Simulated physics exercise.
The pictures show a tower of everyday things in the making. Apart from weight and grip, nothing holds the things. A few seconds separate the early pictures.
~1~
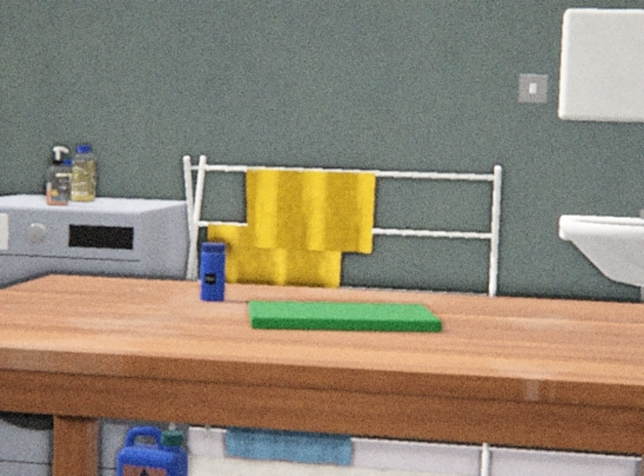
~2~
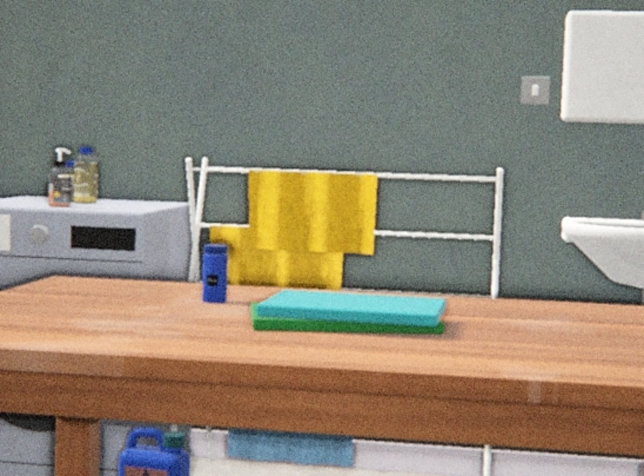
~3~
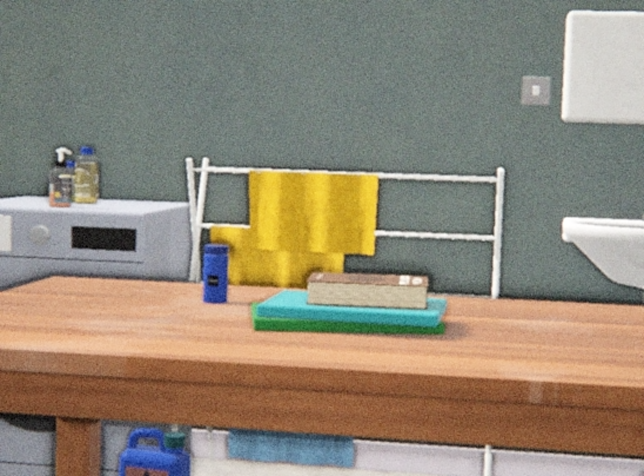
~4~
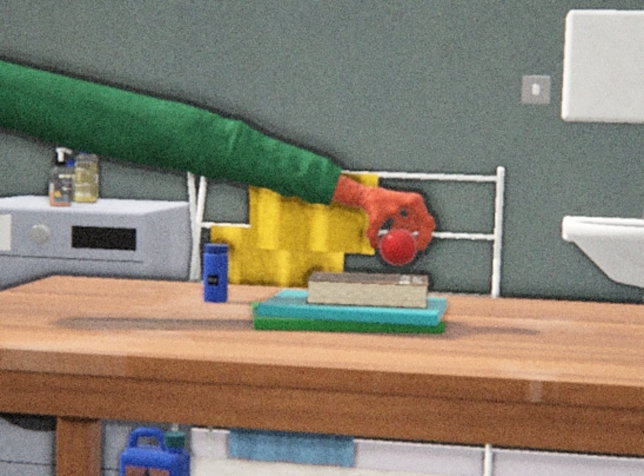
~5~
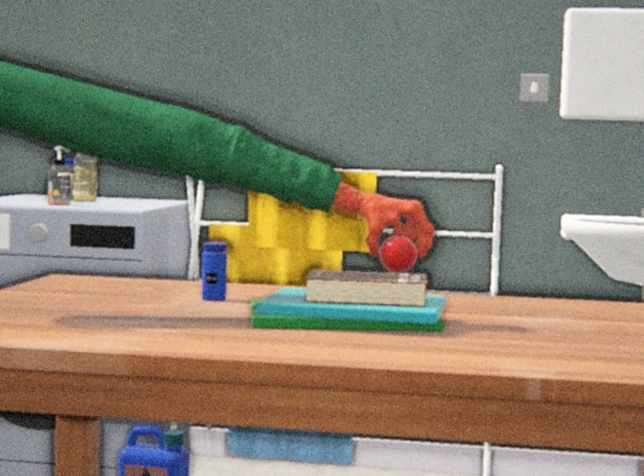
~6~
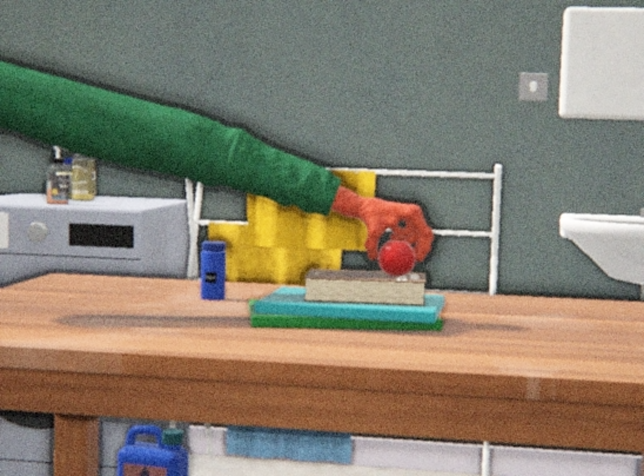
In a laundry room, a teal slab and a book stack up on a green board, then a hand lowers a red tomato slightly.
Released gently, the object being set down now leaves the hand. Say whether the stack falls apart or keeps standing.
The stack keeps standing.
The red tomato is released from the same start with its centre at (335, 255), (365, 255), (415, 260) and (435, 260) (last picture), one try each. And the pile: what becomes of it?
Try one: It stands firm; try two: It stands firm; try three: It stands firm; try four: It topples.
Then, 0.20 s after the last picture, nothing has stirred.
Then, 0.50 s after the last picture, red tomato resting near (397, 259).
At rest, all 5 in place. Seen from the same camera at the end, red tomato near (397, 259). The pile keeps its balance.
